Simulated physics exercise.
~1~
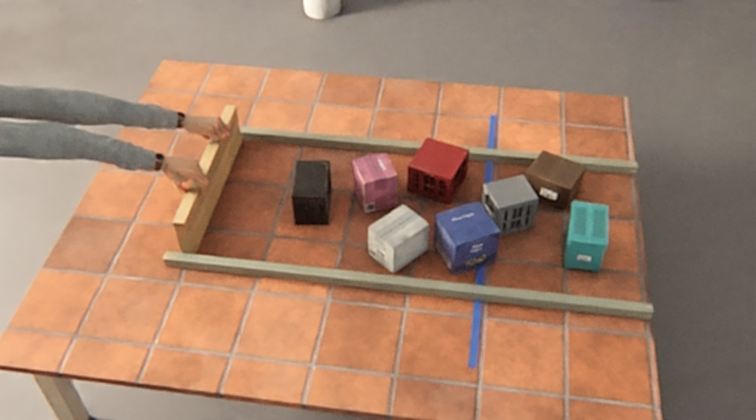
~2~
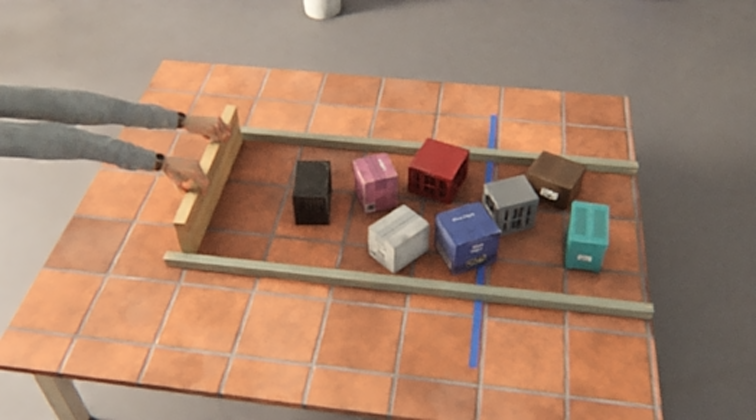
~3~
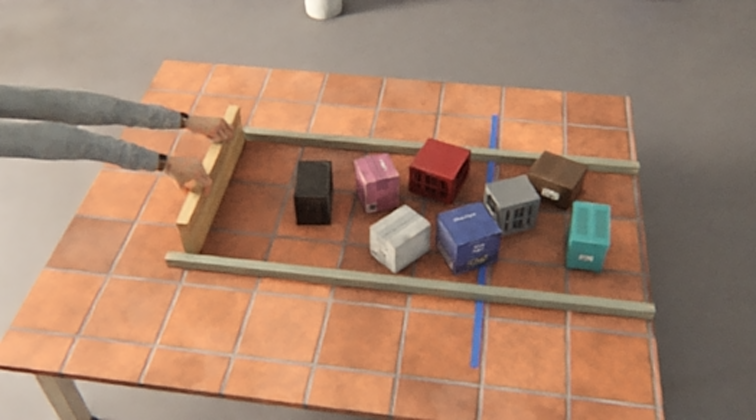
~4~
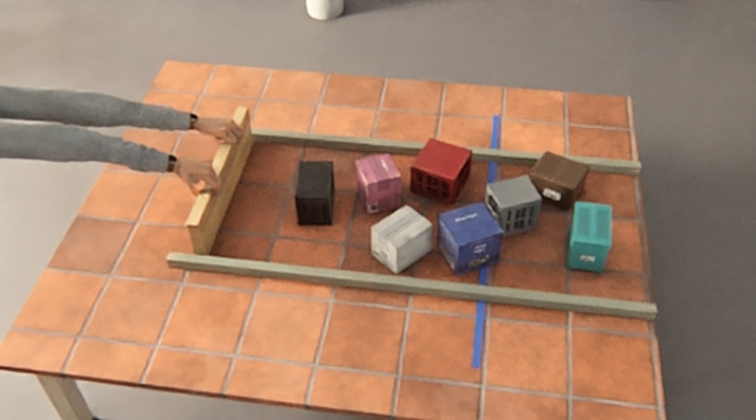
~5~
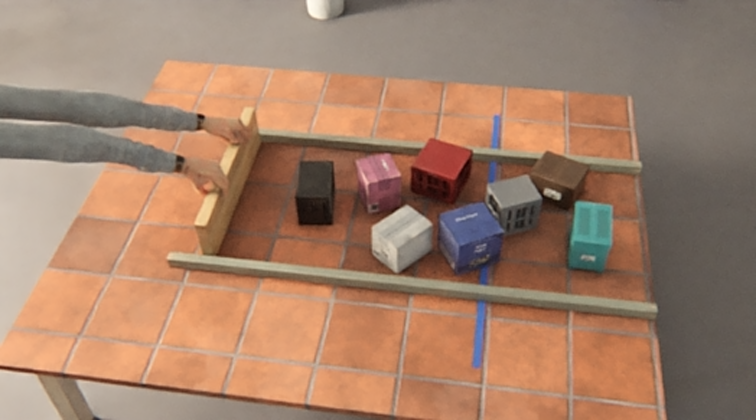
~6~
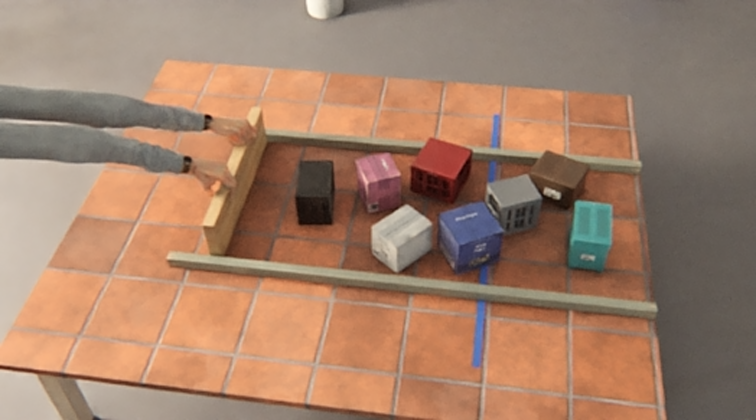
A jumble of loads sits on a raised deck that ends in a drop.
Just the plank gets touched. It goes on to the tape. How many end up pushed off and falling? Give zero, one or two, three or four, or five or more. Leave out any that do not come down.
Zero fall.
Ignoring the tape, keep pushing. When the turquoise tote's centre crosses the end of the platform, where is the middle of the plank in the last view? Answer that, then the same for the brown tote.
(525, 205) and then (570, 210), give or take.
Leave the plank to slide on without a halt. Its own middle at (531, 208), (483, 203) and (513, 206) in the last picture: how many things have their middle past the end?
In order, that gives 1, then 0, then 0.
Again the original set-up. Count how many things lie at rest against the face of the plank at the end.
It's 3 of them.
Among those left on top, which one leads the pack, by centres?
Turquoise tote.
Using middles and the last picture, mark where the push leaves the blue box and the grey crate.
Looks like one lands around (558, 240), and the other around (586, 202).
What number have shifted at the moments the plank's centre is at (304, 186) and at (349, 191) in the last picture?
The count is 1 at the first point and 3 at the second.
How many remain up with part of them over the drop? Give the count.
I count 0 overhanging.
Soon after, none off yet; turquoise tote at rest near (590, 237); brown tote at rest near (558, 180); grey crate at rest near (512, 206).
After that, none off yet; turquoise tote at rest near (590, 237); brown tote at rest near (558, 180); grey crate displaced about its own width near (540, 208).
In the end, the number that fall off is zero.
